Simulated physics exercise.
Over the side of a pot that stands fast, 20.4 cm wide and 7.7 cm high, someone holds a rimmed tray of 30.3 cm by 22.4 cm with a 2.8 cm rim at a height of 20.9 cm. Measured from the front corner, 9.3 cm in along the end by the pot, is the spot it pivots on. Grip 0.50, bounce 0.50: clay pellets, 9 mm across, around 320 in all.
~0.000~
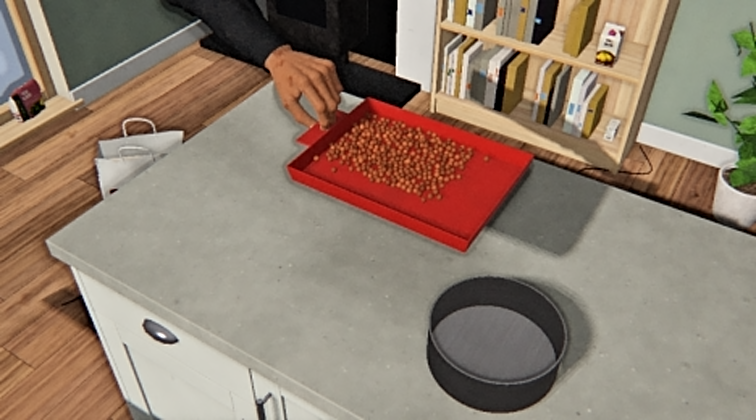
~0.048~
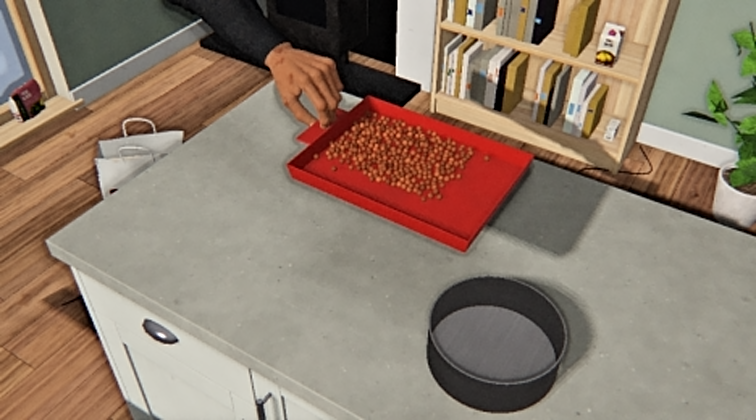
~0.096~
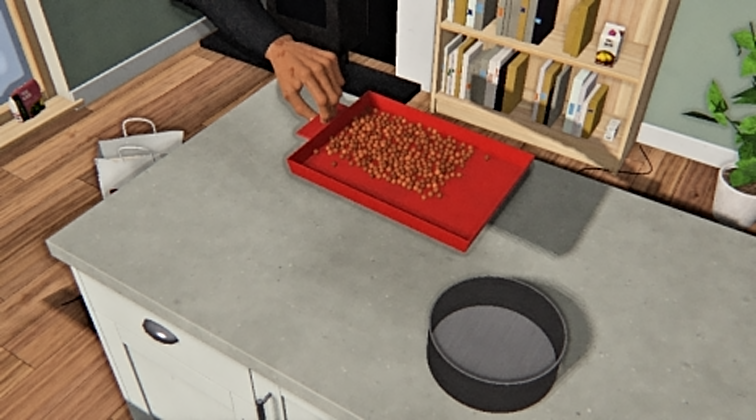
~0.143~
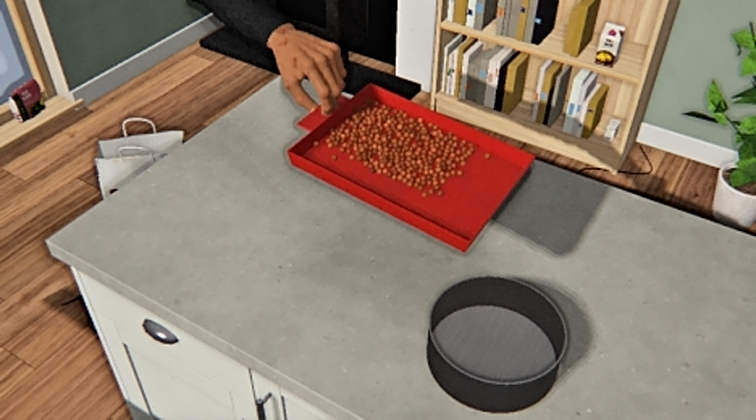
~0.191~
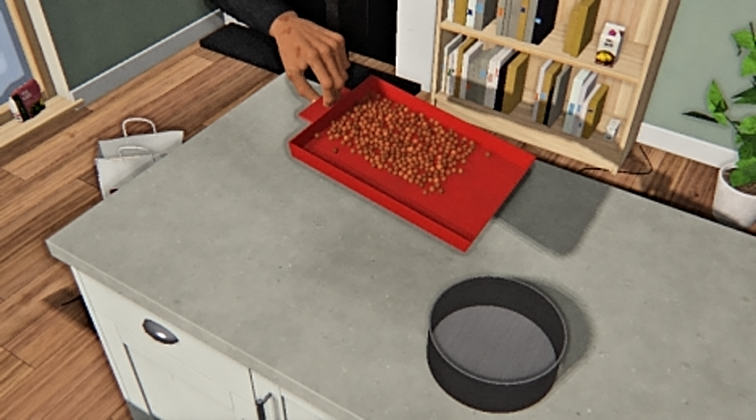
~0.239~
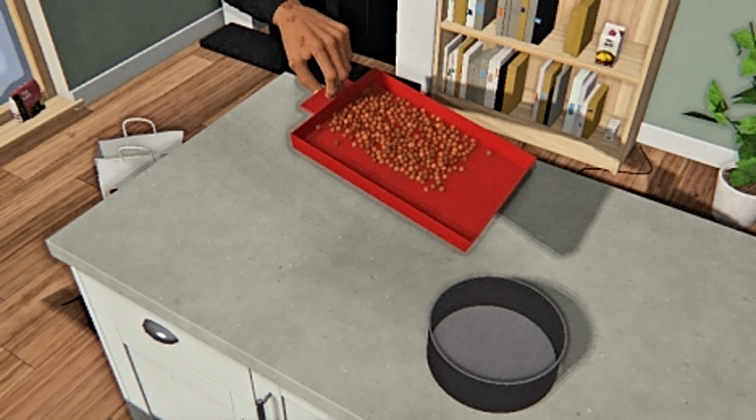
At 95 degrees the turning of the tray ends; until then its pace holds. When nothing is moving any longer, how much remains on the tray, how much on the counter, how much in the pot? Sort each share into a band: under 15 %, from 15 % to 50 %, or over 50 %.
Tray: Under 15 %; counter: Over 50 %; pot: From 15 % to 50 %.
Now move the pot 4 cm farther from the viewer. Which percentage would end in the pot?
With that change it comes to something like 50 in a hundred.
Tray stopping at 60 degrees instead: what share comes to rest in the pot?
I'd say close to 5 percent.
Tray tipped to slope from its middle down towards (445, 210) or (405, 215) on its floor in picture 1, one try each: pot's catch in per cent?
That would be close to 100 per cent and then close to 35 per cent.
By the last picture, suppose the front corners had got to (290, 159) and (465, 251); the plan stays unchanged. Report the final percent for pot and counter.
In the pot: 60 per cent; on the counter: 40 per cent.
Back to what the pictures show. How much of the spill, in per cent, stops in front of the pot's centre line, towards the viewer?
About 0 per cent.
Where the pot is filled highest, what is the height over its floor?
Roughly 1.5 cm.
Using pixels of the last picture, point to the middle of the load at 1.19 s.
Estimated load position: Around (511, 188).
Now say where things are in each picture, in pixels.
The first frame shows tray tilt 0 degrees, front corners at (291, 166) and (466, 238); middle of the pieces at (399, 153); pot at (497, 326).
The second frame shows tray tilt 1 degrees, front corners at (291, 164) and (467, 238); middle of the pieces at (399, 152).
The third frame shows tray tilt 3 degrees, front corners at (292, 159) and (467, 238); middle of the pieces at (400, 149).
The fourth frame shows tray tilt 6 degrees, front corners at (292, 151) and (468, 239), lowest corner right back; middle of the pieces at (400, 144).
The fifth frame shows tray tilt 9 degrees, front corners at (293, 142) and (469, 239), lowest corner right back; middle of the pieces at (402, 139).
The sixth frame shows tray tilt 12 degrees, front corners at (295, 134) and (470, 240), lowest corner right back; middle of the pieces at (403, 134); pot at (497, 326). Its pace works out near 70 degrees a second.
After 0.81 s, tilt 52 degrees; the tray holds 100 %, the pot 0 %.
After 1.19 s, tilt 78 degrees; the tray holds 85 %, the pot 5 %.
After 1.65 s, tilt 95 degrees; the tray holds 40 %, the pot 5 %.
By 2.8 s all is still; tray 0 %, counter 70 %, pot 30 %.
